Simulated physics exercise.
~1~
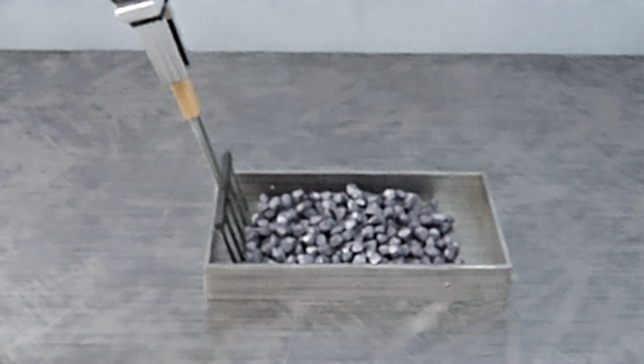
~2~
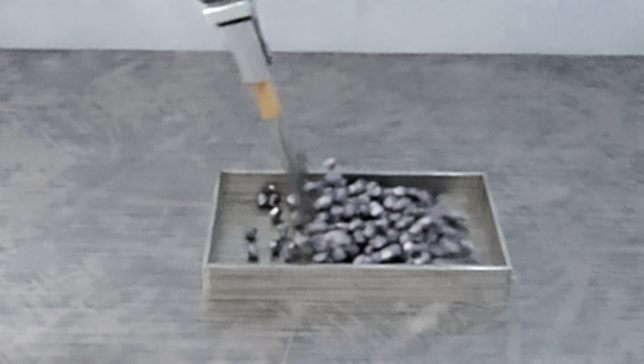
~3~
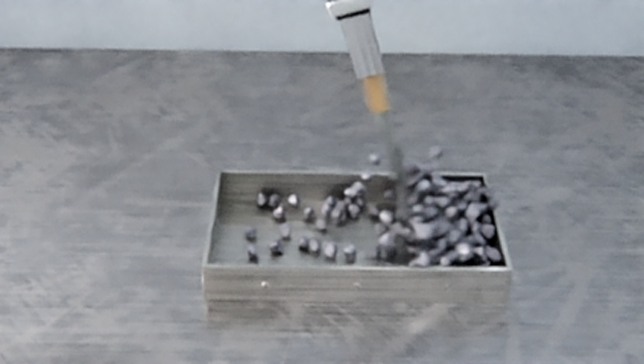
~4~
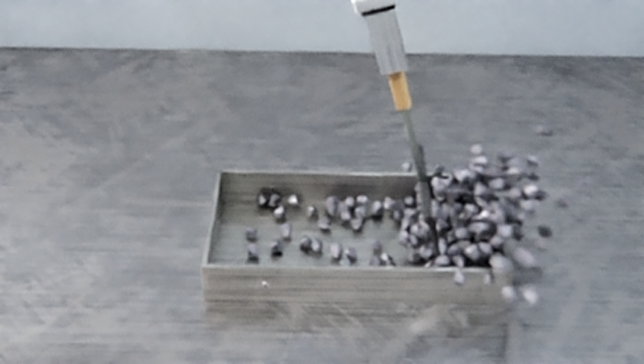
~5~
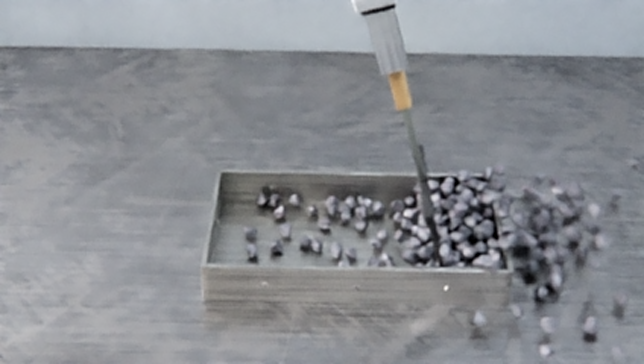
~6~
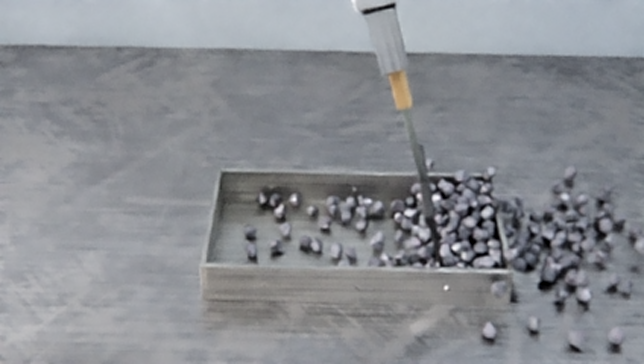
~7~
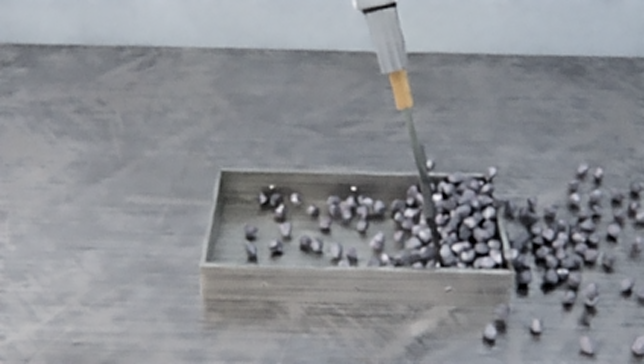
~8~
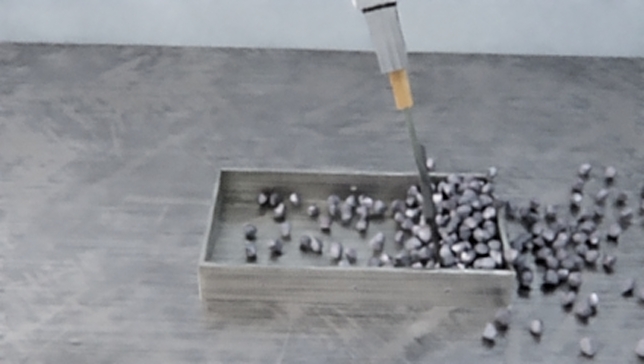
The footage shows a robot arm dragging a dark comb rightward through small grey pebbles in a shallow rectangular tin, heaping them against the right wall until many spill over onto the table. The comb stops inside, with pebbles left in the tin and others scattered to the right.
